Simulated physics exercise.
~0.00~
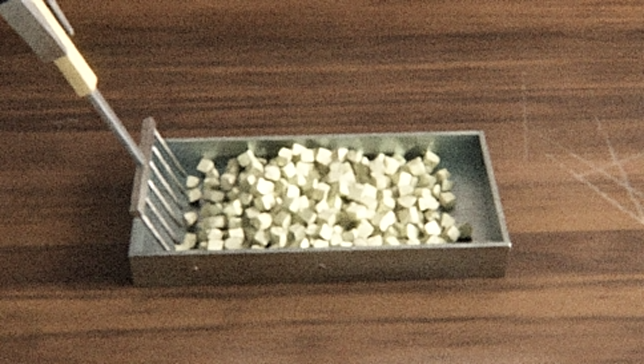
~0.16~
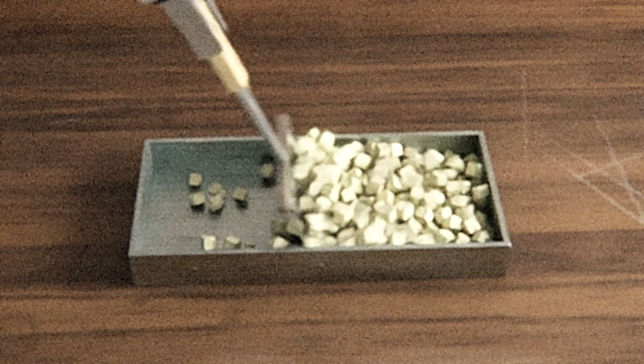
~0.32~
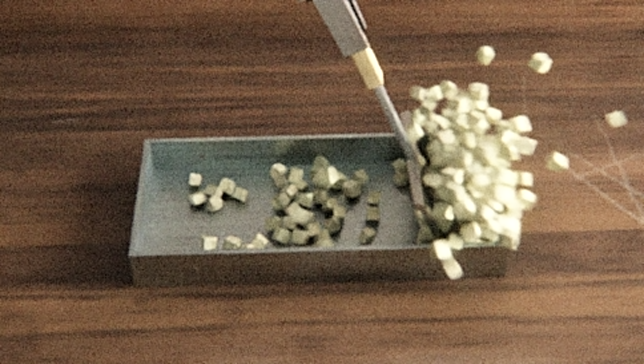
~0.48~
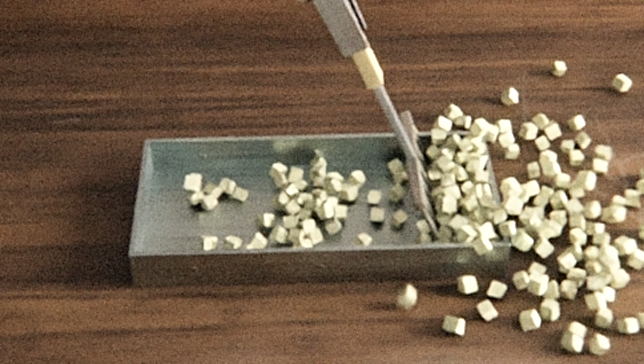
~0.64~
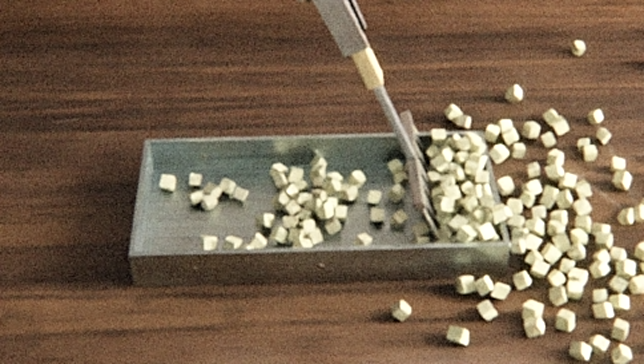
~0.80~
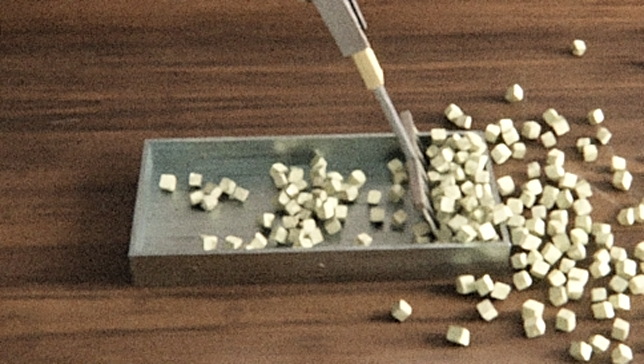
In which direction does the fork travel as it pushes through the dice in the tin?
The fork travels to the right, from the left end of the tin towards the right end.
